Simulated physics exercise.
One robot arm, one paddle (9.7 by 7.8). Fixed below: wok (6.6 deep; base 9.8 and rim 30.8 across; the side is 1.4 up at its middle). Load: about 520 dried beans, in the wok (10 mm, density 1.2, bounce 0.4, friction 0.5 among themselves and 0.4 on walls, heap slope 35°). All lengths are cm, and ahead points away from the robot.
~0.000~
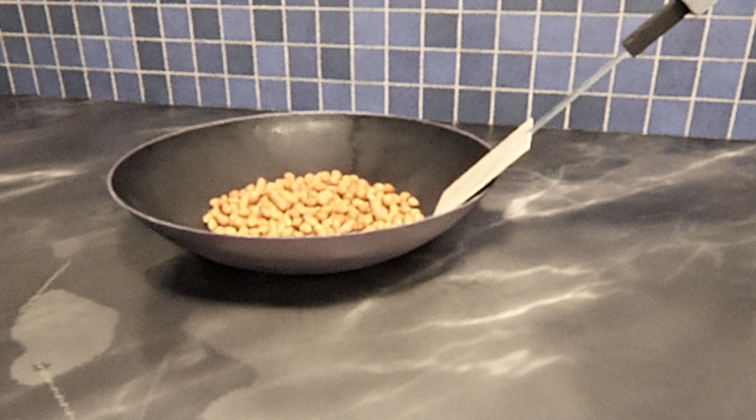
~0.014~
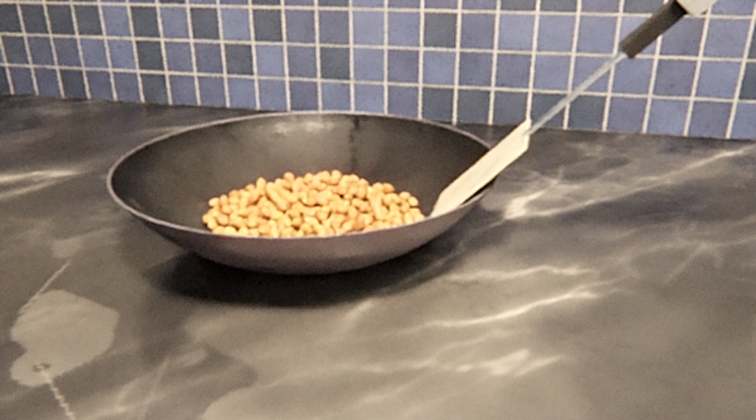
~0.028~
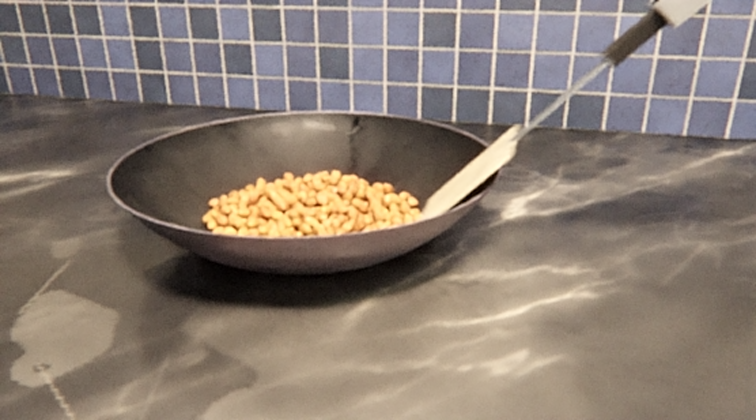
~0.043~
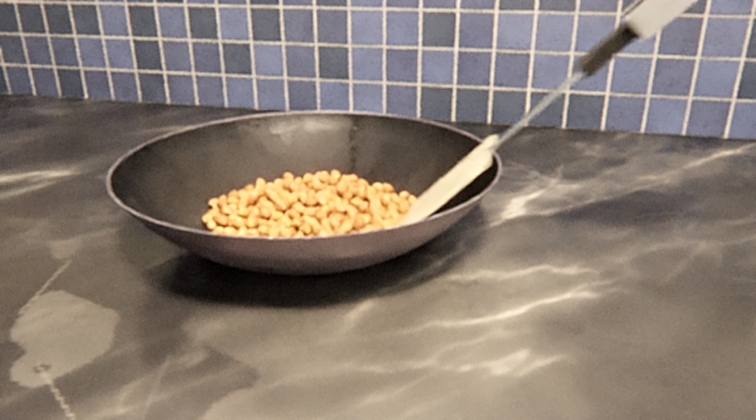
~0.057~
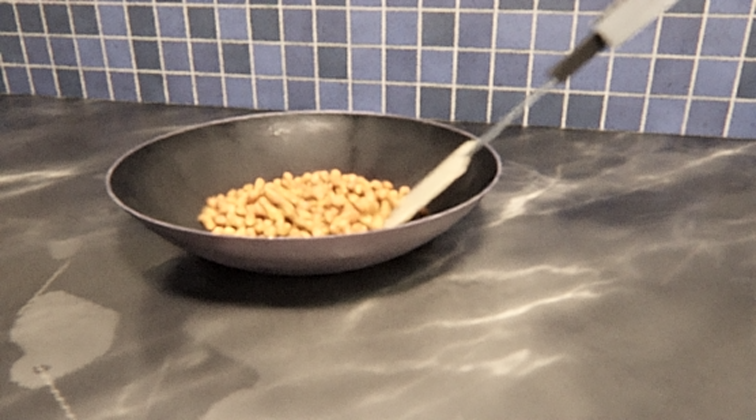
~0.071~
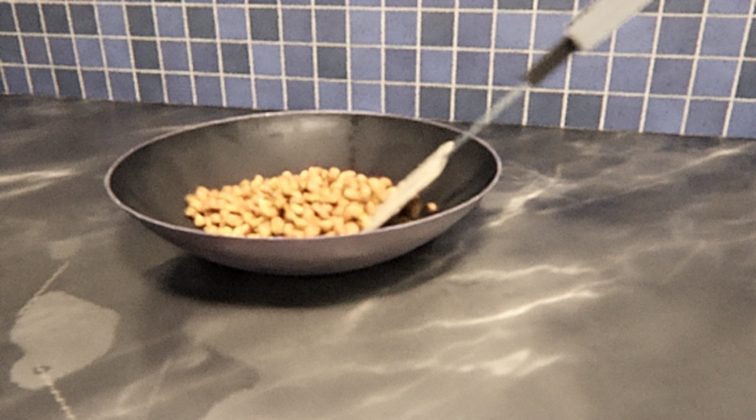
In a dark wok on a counter, a paddle slides left, pushing the beans slightly.
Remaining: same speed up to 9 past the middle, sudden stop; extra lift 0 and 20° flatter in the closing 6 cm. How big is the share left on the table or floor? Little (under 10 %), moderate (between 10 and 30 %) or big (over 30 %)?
A moderate share, between 10 and 30 %, ends on the table or floor.
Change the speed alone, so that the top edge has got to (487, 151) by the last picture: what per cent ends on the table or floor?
Some 5 per cent.
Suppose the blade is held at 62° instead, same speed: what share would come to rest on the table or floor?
In that case some 20 per cent.
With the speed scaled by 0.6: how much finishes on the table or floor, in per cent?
Some 5 per cent.
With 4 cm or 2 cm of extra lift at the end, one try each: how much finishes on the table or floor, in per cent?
About 20 and 20 per cent.
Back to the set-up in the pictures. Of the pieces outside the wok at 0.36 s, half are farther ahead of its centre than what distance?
About 20 cm.
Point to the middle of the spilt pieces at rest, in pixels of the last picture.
Around (77, 203).
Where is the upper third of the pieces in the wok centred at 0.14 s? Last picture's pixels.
Near (245, 188).
By 0.11 s, sloping 46°, highest piece 6 above the table; 525 in the wok.
By 0.14 s, sloping 41°, highest piece 6 above the table; 525 in the wok.
By 0.36 s, sloping 26°, highest piece 7 above the table; 448 in the wok, 32 on the table or floor, 45 on the blade or in flight.
By 1.41 s, sloping 26°, highest piece 7 above the table; 447 in the wok, 78 on the table or floor.
Final count, 447 in the wok, 78 on the table or floor. That is 15 % on the table or floor.
